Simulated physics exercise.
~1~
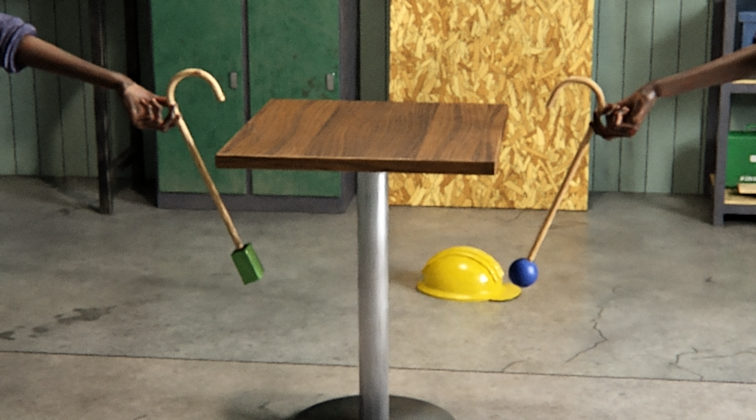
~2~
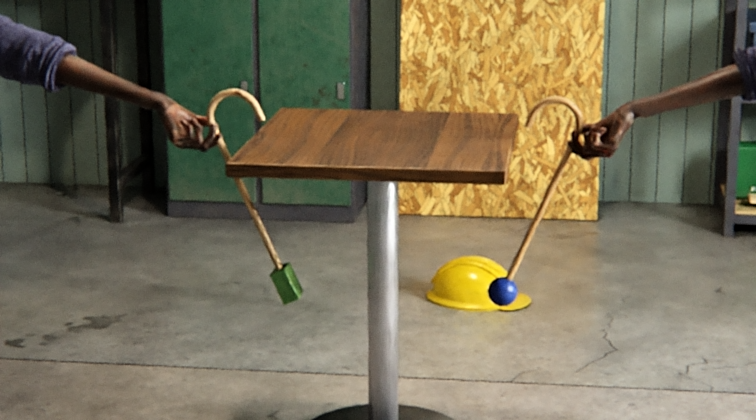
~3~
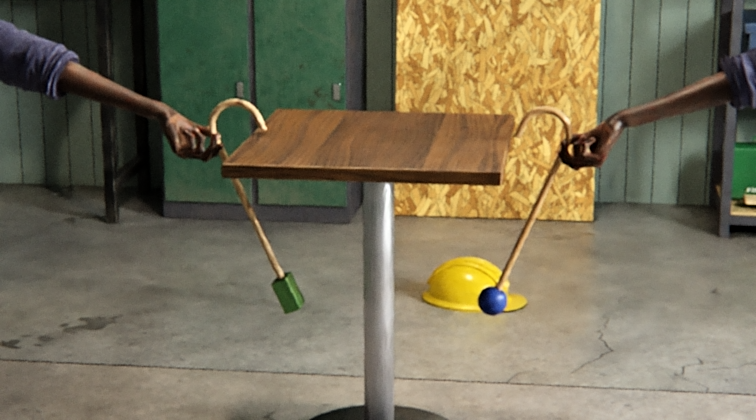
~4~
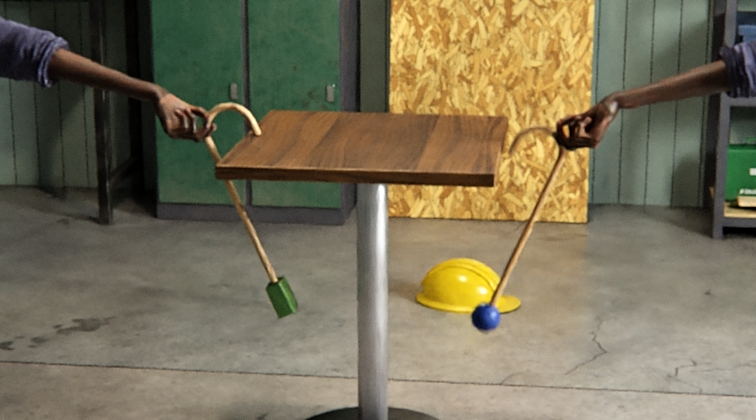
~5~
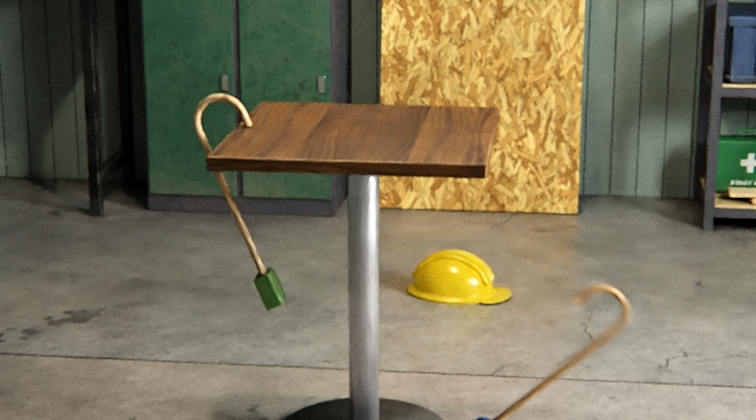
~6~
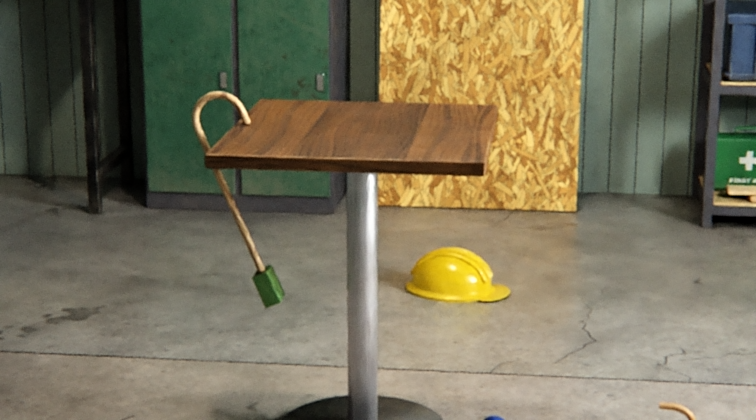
Two hooked canes being hung on a wooden table's edges by hands, the blue-ended one falling floorward, the green-ended one staying hooked.
